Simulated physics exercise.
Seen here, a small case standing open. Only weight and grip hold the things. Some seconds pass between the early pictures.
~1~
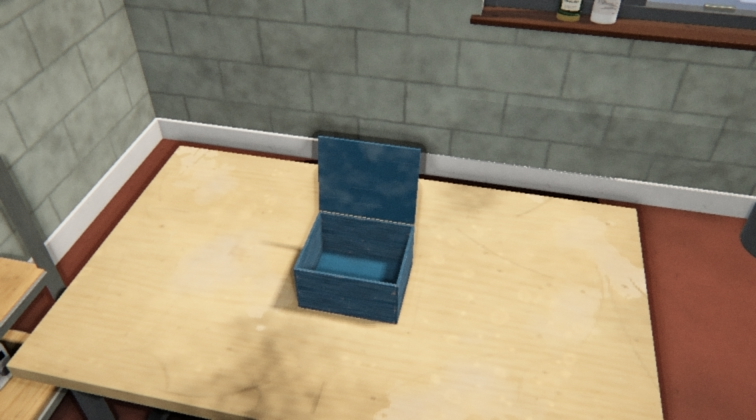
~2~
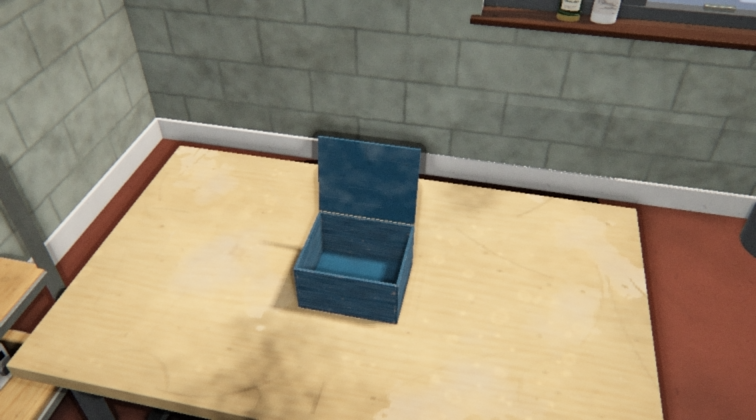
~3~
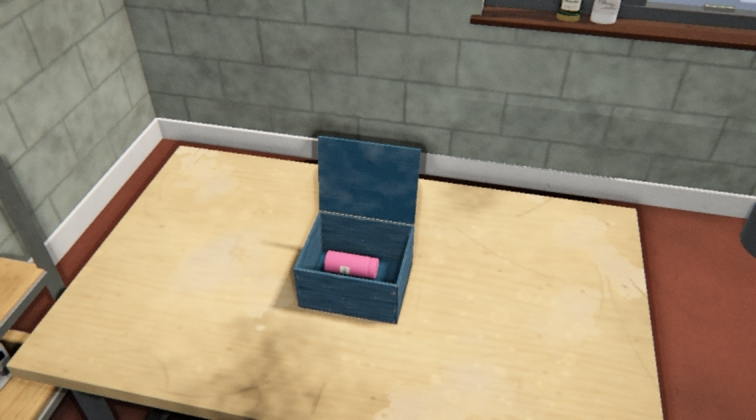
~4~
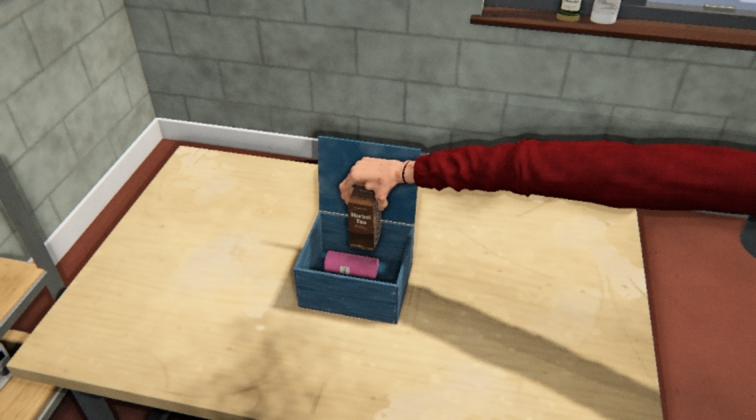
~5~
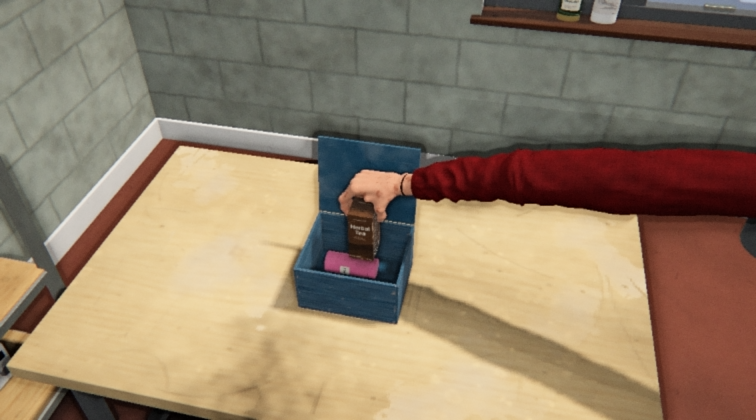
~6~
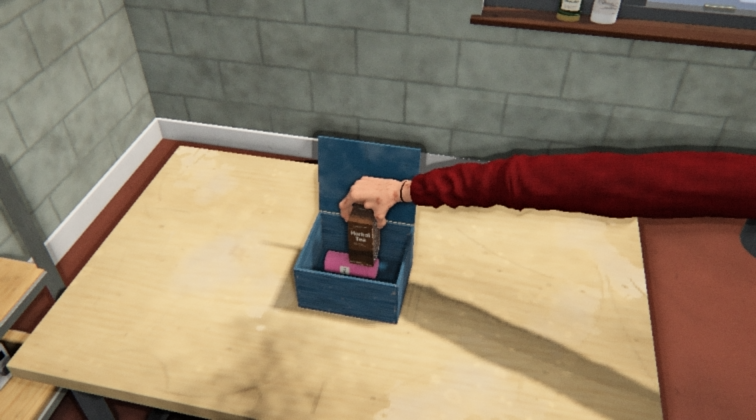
An arm in a red sleeve lowered a brown carton into an open blue box on a table, after a pink shaker had appeared inside the box, which had been empty at first.
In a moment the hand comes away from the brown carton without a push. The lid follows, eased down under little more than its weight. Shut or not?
It is held up.
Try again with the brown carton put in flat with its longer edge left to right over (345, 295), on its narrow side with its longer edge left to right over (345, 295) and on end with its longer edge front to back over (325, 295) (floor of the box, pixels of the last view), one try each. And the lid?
First, it sits on the rim; second, it closes; third, it is held up.
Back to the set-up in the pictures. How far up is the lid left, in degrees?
About 6°.
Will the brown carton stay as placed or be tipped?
The brown carton ends up tilted.
Then, 1.40 s after the last picture, lid 90° above the rim; brown carton tipped 16° from how it was near (365, 236).
Then, 2.00 s after the last picture, lid 55° above the rim; brown carton slid a little near (363, 244).
Then, 2.20 s after the last picture, lid 29° above the rim; brown carton tipped 31° from how it was near (359, 258); pink shaker rolled a little.
Then, 2.50 s after the last picture, lid 14° above the rim; brown carton tipped 39° from how it was near (359, 267); pink shaker rolled a little.
At rest, lid 6° above the rim; tipped over in the box, brown carton; pink shaker in place. Seen from the same camera at the end, brown carton near (359, 268).
